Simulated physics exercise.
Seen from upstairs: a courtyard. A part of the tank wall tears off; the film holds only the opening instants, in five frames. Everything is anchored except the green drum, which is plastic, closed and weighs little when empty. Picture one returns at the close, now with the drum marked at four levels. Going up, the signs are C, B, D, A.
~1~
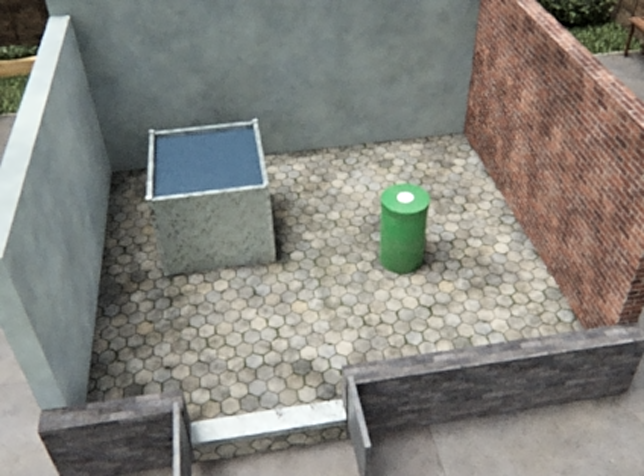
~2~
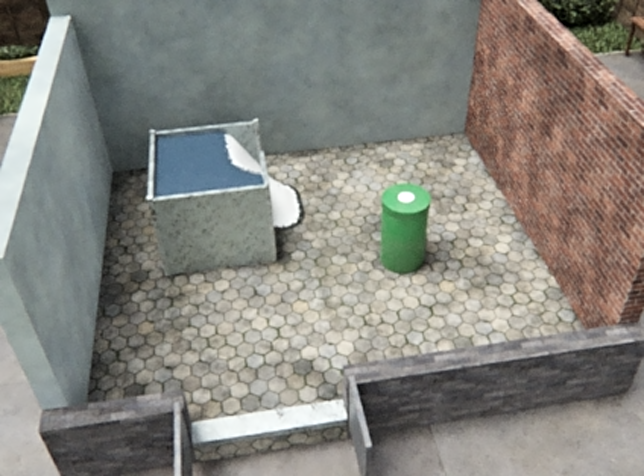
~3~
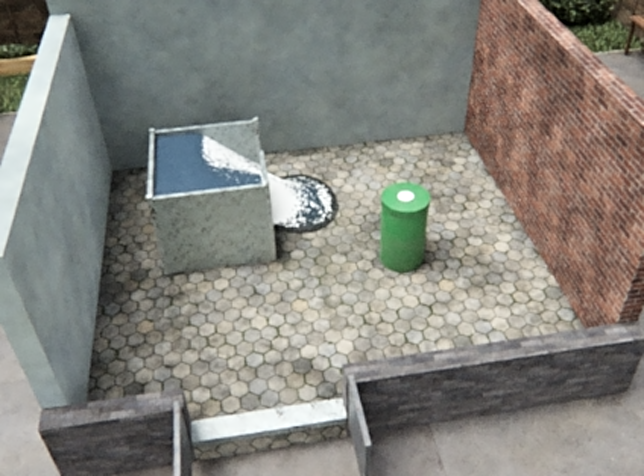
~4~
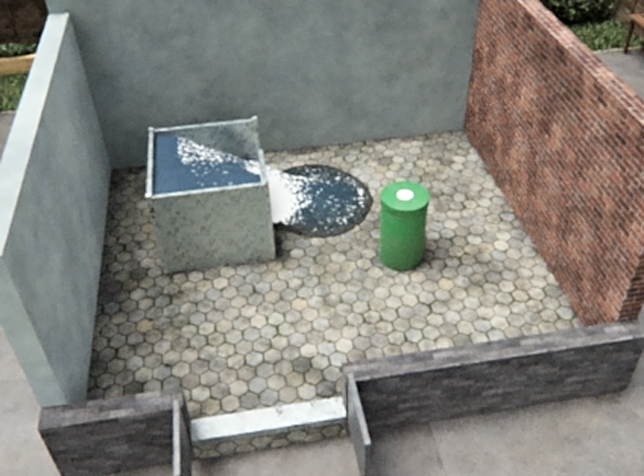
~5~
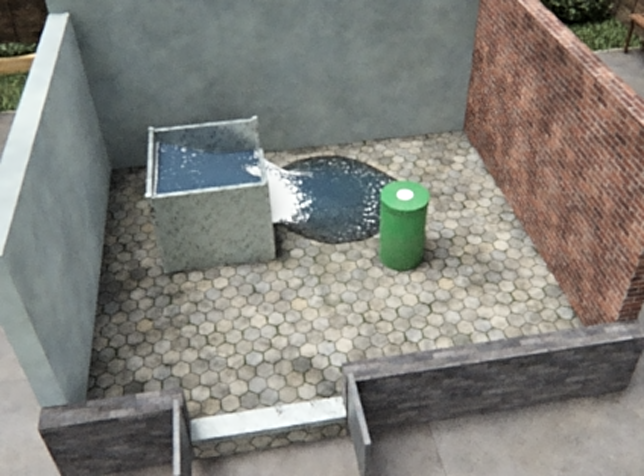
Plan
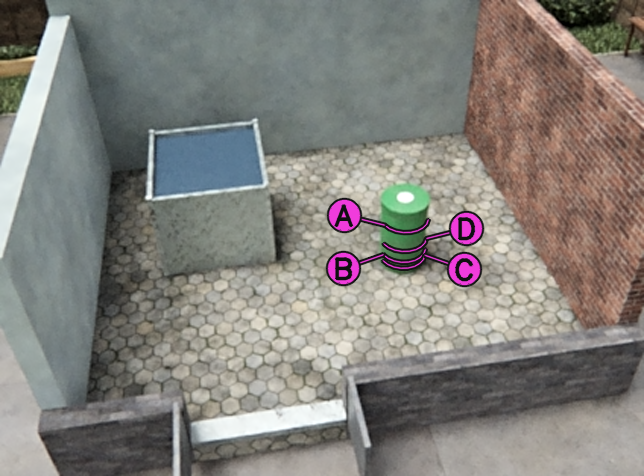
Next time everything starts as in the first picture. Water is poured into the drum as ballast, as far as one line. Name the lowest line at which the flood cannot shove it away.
B.
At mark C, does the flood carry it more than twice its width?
No, less.
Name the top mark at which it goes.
The answer is C.
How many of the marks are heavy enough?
Three of them.
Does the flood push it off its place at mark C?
Yes.
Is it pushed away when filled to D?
No, not at all.
On the marked copy, A at (410, 232); B at (408, 262); C at (407, 268); D at (409, 251); from the bottom up C, B, D, A.
For mark A, it does not move.
For mark B, it does not move.
For mark C, it is pushed about its own width away.
For mark D, it does not move.
